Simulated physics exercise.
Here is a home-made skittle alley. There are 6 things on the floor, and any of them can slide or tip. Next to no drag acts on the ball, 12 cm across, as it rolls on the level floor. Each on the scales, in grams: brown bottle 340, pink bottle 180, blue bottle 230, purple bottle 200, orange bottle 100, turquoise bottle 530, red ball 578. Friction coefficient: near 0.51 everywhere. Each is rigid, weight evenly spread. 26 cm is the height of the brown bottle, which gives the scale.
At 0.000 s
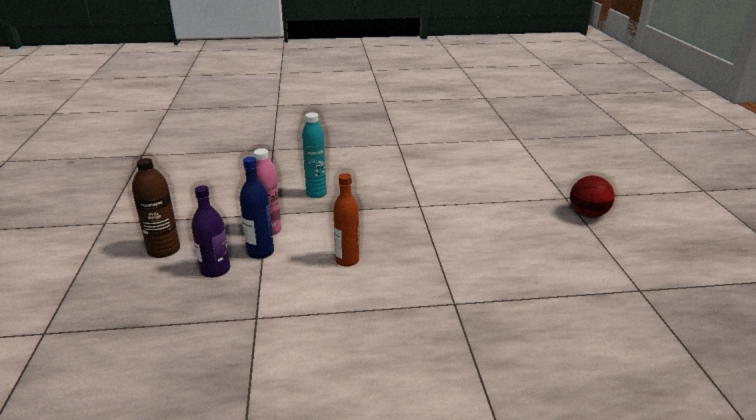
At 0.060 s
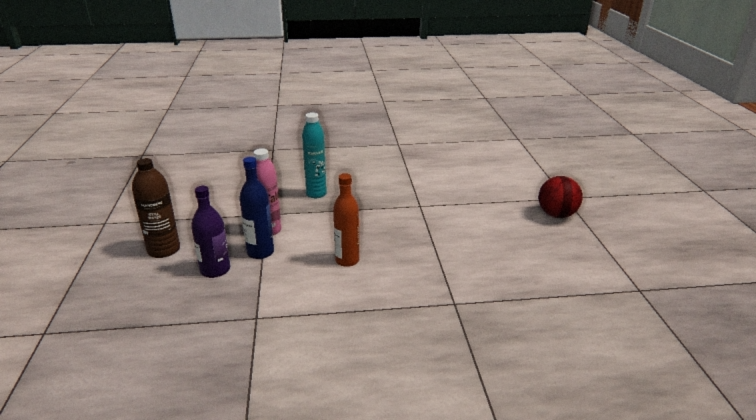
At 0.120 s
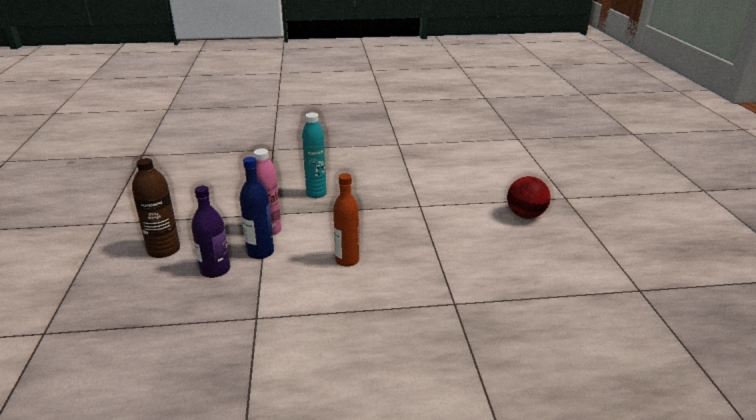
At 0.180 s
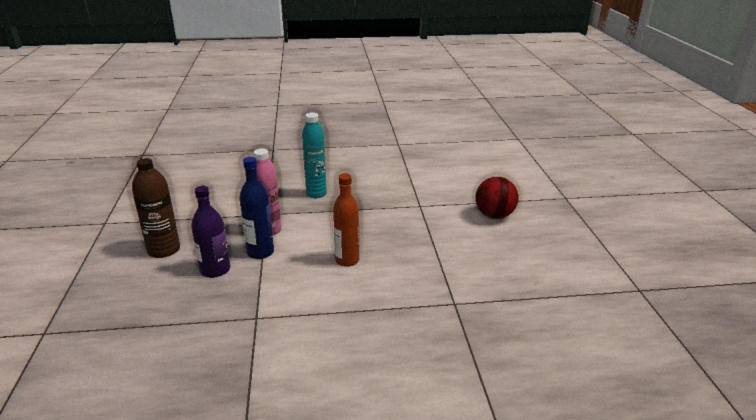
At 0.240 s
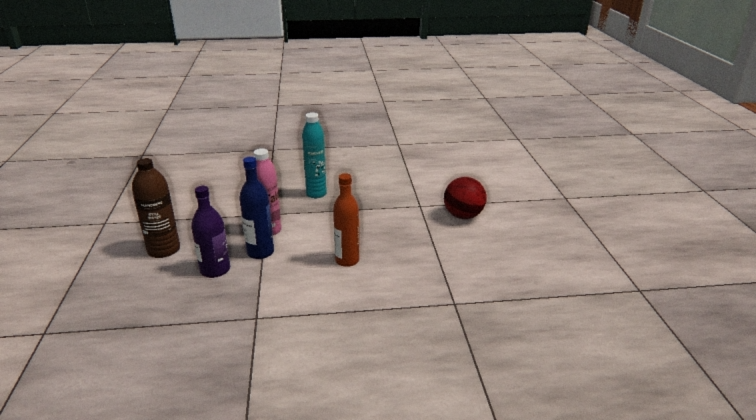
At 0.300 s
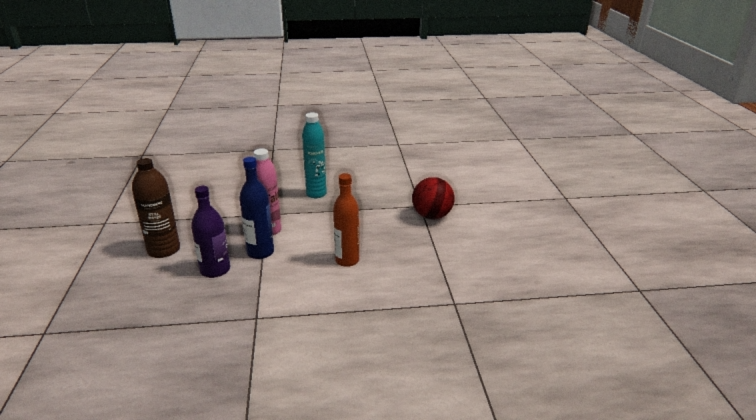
A red ball rolls across a pale tiled floor, seen from a raised, fixed viewpoint with dark green cabinets along the far edge. Six bottles stand grouped left of centre: brown, purple, blue and pink close together, turquoise farther back, and orange nearest the ball. The ball moves steadily leftward from the right side, turning as it goes, while the bottles and camera stay still.
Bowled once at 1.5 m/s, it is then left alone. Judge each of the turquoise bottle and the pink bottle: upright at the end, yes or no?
Turquoise bottle - yes; pink bottle - no.
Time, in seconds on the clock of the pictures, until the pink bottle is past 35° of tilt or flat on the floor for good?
Around 0.8 seconds.
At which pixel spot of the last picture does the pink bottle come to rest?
Around pixel (194, 248).
After 0.80 s, 113 cm rolled; red ball near (198, 192); pink bottle 41° off upright near (216, 212).
After 1.20 s, 160 cm rolled; red ball near (47, 180); pink bottle on its side near (194, 248).
In the end (1.8 s), toppled on the floor, pink bottle; the other 5 under 8 cm from the start. At the end, from the last picture's camera, turquoise bottle near (314, 156), pink bottle near (194, 248).
